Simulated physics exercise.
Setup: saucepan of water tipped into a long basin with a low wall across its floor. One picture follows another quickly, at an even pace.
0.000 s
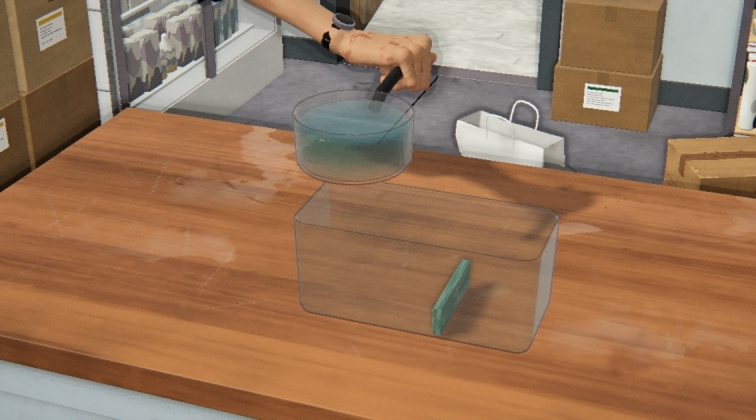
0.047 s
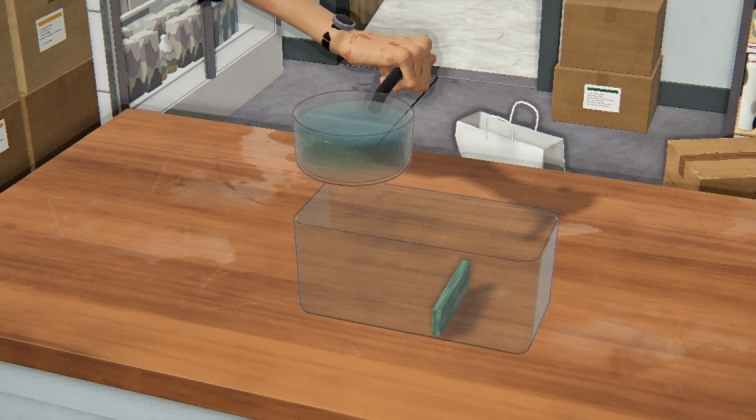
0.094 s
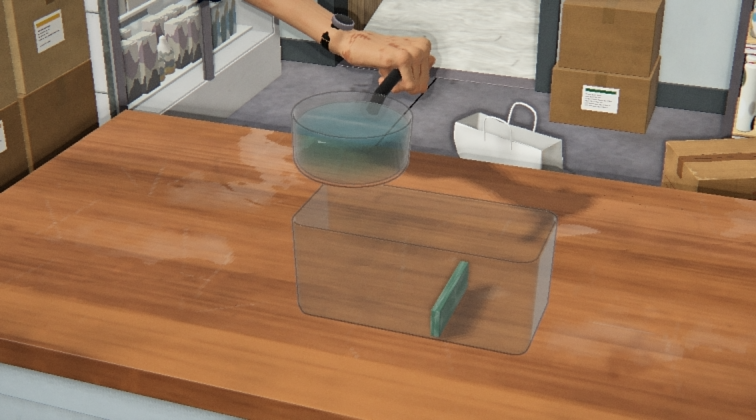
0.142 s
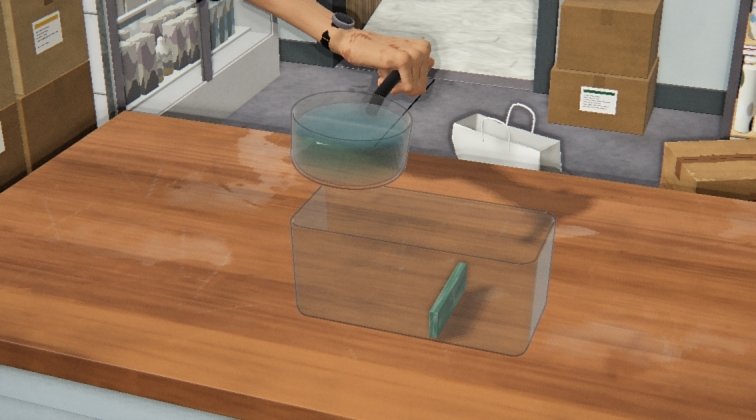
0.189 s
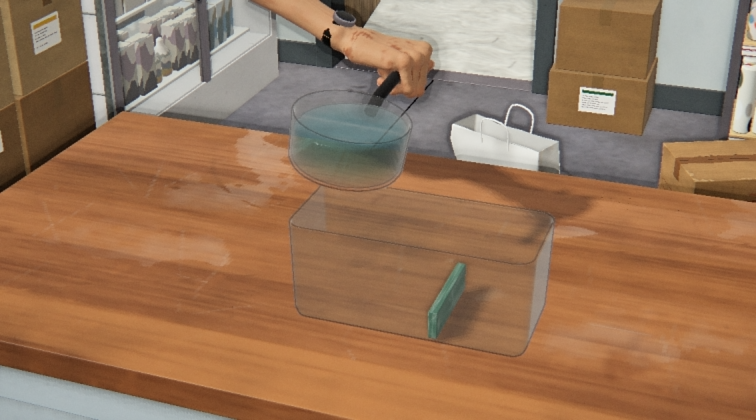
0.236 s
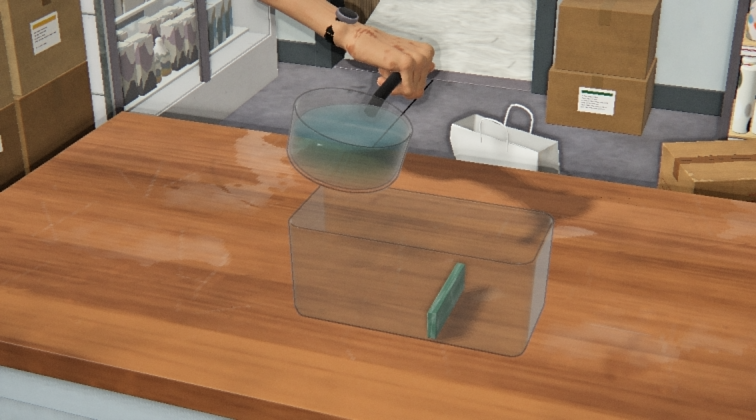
A hand slowly tilts a clear saucepan of bluish water rightward above a long basin.
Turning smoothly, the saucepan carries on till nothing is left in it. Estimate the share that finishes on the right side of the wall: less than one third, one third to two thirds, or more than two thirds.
Most likely the right of the wall will hold one third or more, up to two thirds.
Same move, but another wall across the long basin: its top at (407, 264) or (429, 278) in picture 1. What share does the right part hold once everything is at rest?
I'd expect near 85 percent the first time and near 70 percent the next.
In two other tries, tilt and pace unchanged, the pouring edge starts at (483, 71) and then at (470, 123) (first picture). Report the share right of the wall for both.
You'd see around 60 per cent, and then around 60 per cent.
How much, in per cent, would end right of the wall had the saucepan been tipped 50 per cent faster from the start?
About 35 per cent.
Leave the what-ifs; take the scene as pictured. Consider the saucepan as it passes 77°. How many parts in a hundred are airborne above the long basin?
That comes to near 30 percent.
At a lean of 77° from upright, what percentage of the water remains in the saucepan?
35 %.
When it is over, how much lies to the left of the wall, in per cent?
I'd estimate around 55 per cent.
Then, 0.64 s in, the tilt is 77° and 37 per cent is still to pour, 12 is left of the wall and 23 right of it.
Then, 0.94 s in, the tilt is 115° and 3 per cent is still to pour, 48 is left of the wall and 47 right of it.
Then, 1.24 s in, the tilt is 120° and 0 per cent is still to pour, 55 is left of the wall and 45 right of it.
Then, 1.58 s in, the tilt is 120° and 0 per cent is still to pour, 55 is left of the wall and 45 right of it.
Finally, 55 per cent lies left of the wall, 44 right of it and 1 outside.
